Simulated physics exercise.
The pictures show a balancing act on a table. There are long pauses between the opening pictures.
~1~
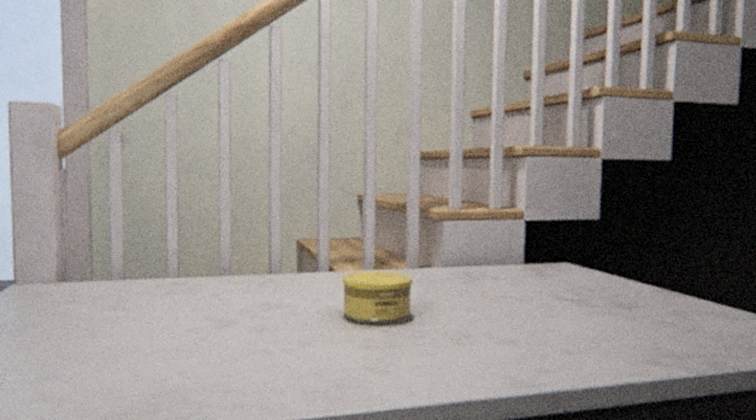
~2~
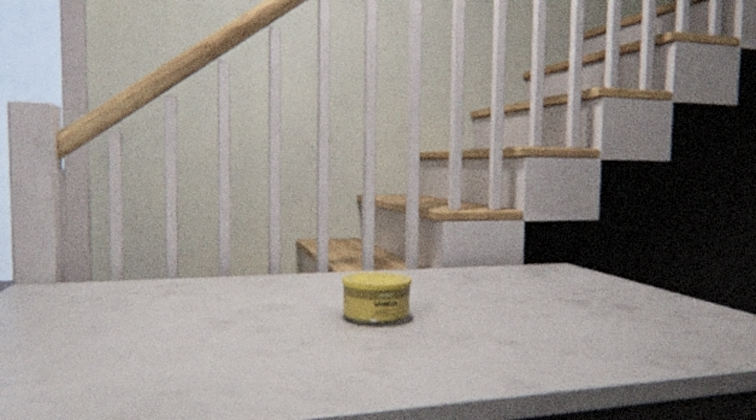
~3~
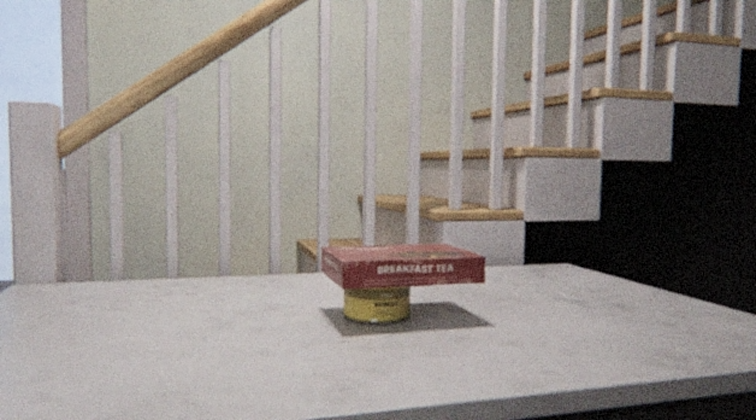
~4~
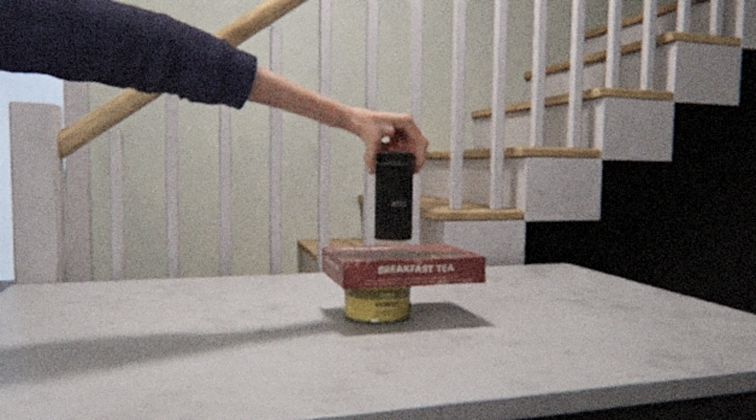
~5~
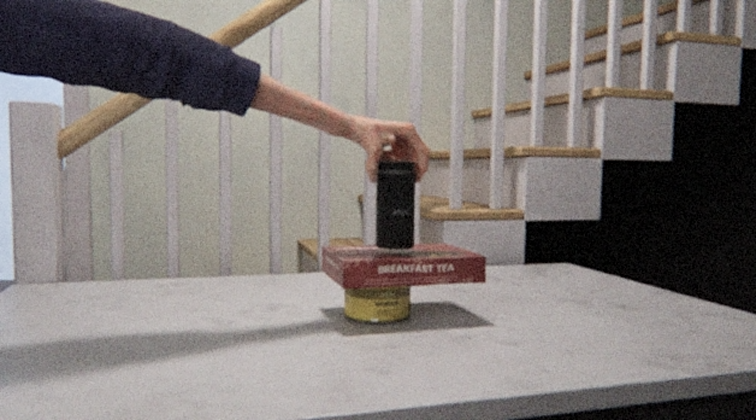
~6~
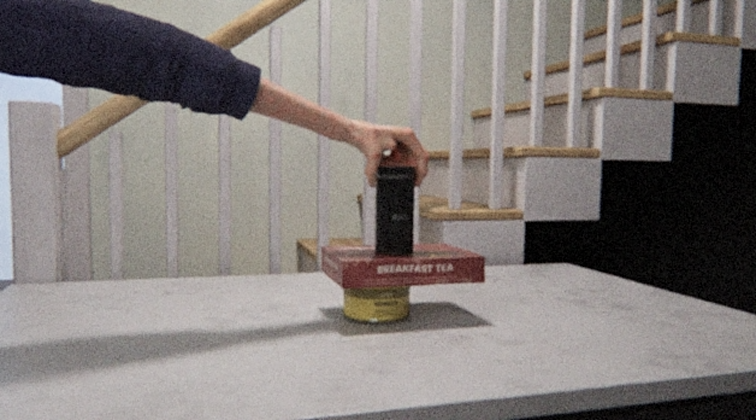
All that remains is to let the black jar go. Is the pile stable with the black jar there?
The stack keeps its balance.
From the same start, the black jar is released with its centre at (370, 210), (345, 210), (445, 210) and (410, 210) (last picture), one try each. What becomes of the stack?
First try: It keeps its balance; second try: It keeps its balance; third try: It gives way; fourth try: It holds.
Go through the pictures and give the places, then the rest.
The last thing is not in view yet, in the first frame.
The last thing is not in view yet, in the second frame.
The last thing is not in view yet; red packet (400, 264), in the third frame.
On its way; black jar (394, 196); red packet (400, 264), in the fourth frame.
On its way; black jar (396, 204); red packet (400, 264), in the fifth frame.
In place under the hand; black jar (395, 209); red packet (399, 264), in the sixth frame.
Then, 0.30 s later than the last frame, all is still.
Then, 1.00 s later than the last frame, black jar resting near (395, 210).
When it is over, all 3 as before. End places, in pixels of the last picture, black jar near (395, 210). The stack holds.
